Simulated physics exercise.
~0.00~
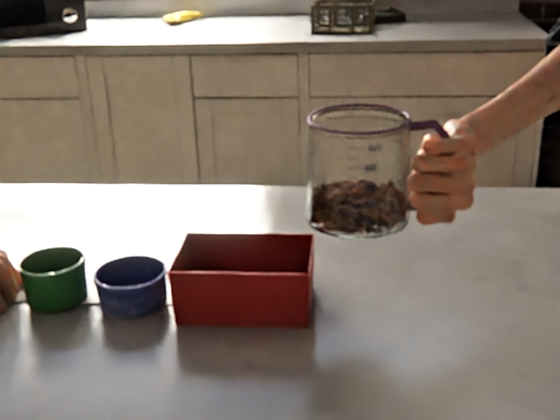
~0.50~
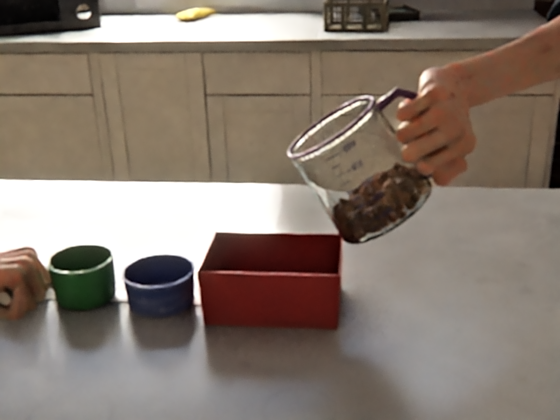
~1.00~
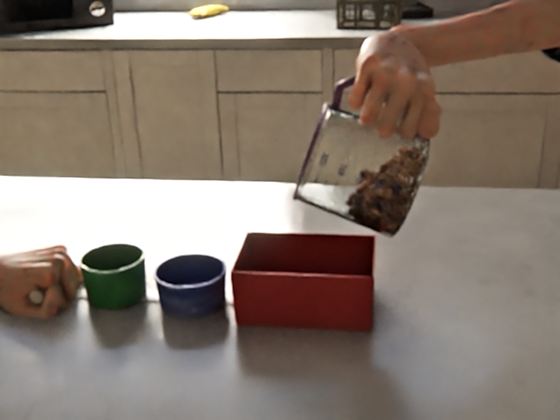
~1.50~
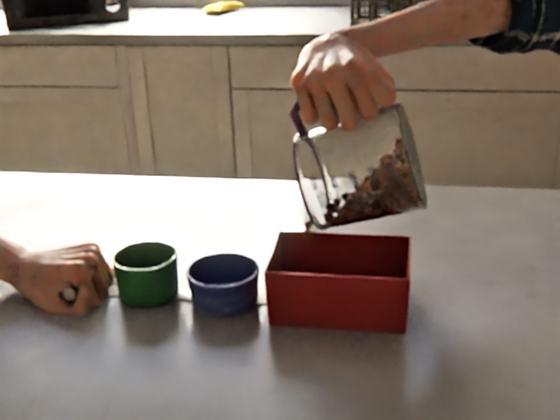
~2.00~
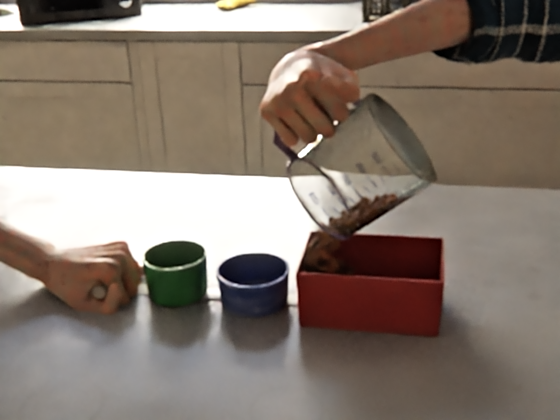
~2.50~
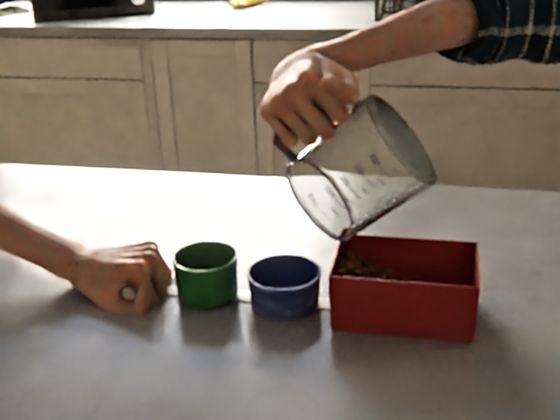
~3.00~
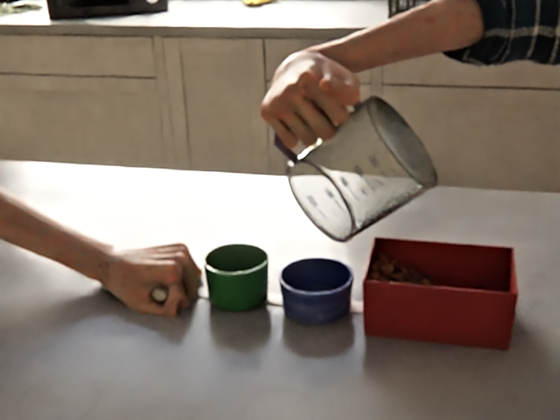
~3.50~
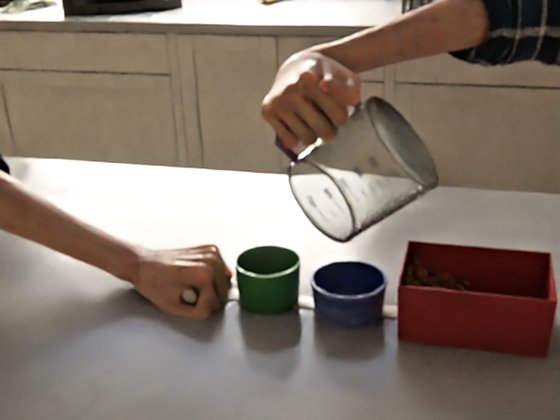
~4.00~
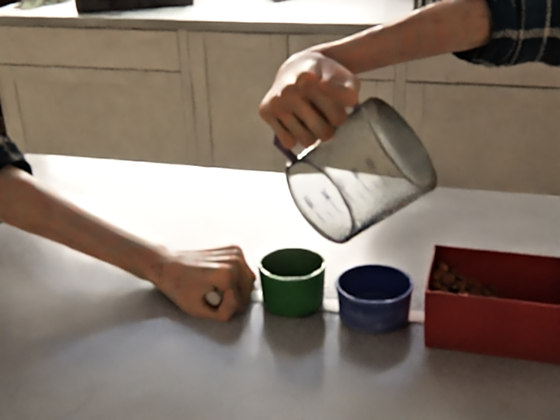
A hand on the right holds a clear jug of brown dog kibble above a pale kitchen table, seen from the front and slightly above, with cabinets behind. On the table stand a green dish, a blue dish and a rectangular red tin, joined in a row by a strip, with another hand at the left end. The row slides steadily right as the jug tips over. Kibble pours into the red tin until the jug is empty. The row moves a little farther and ends at the right, the kibble in the tin, both dishes apparently empty and the jug still tilted.
